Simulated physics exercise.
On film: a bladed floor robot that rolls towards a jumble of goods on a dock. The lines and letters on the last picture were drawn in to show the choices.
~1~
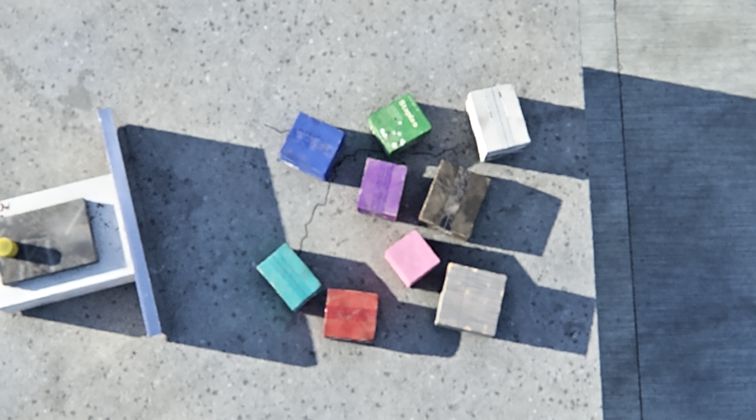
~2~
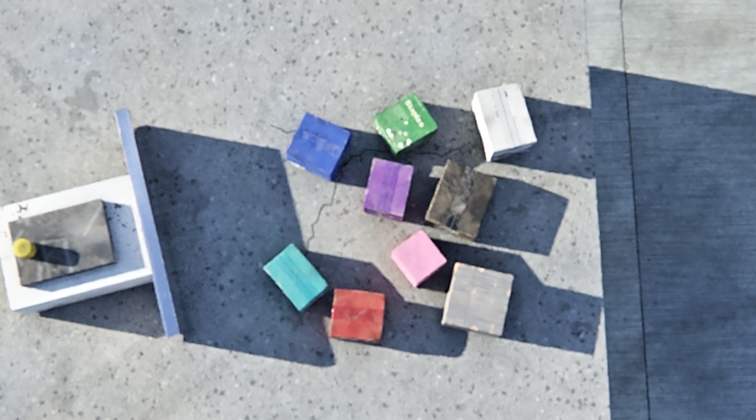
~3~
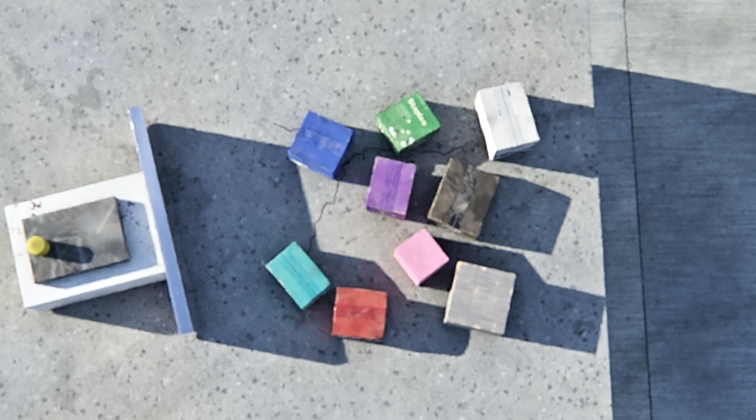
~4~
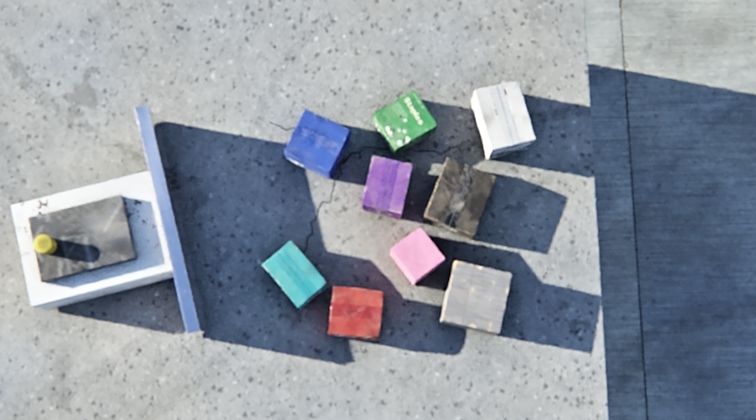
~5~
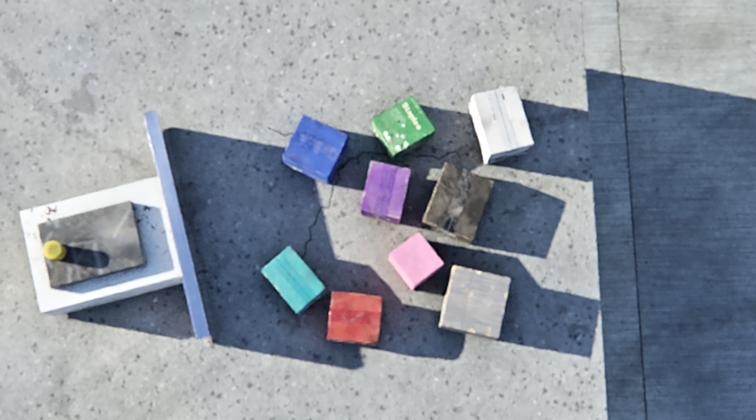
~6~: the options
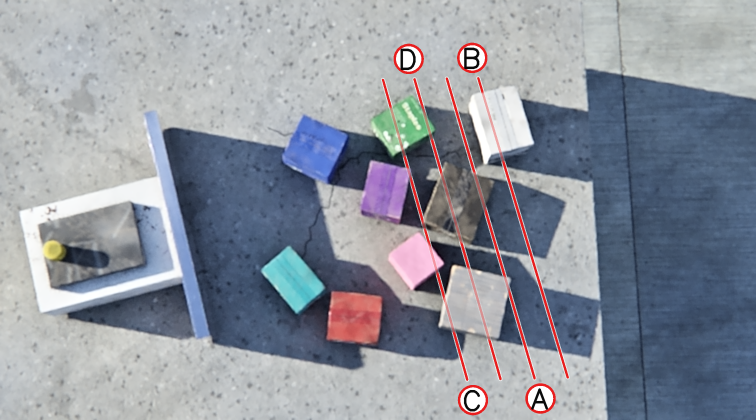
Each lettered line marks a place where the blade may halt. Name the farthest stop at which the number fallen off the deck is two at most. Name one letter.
No third one falls up to B.
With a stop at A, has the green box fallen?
By then, no.
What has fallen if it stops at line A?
It is the grey crate.
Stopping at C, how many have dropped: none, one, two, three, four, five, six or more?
In all, none.
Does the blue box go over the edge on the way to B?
By then, no.
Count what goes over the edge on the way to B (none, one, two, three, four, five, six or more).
In all, two.
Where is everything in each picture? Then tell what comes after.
The first frame shows white parcel (497, 122); turquoise parcel (291, 278); grey crate (470, 301).
The second frame shows robot (70, 240); red parcel (358, 316).
The third frame shows robot (83, 237); pink crate (421, 257).
The fourth frame shows robot (90, 236); blue box (318, 145).
The fifth frame shows robot (99, 242); white parcel (501, 125); turquoise parcel (295, 281); grey crate (474, 304).
On the copy, A at (490, 224); B at (522, 223); C at (424, 225); D at (457, 225).
On B. First, robot (227, 239); red parcel (371, 324); blue box (327, 147).
Then, robot (352, 237); grey crate (544, 301); white parcel (529, 124).
Finally, robot (449, 235); white parcel over the edge; grey crate over the edge; two fallen.
By contrast, A is within the limit but short; C is within the limit but short; D is within the limit but short.
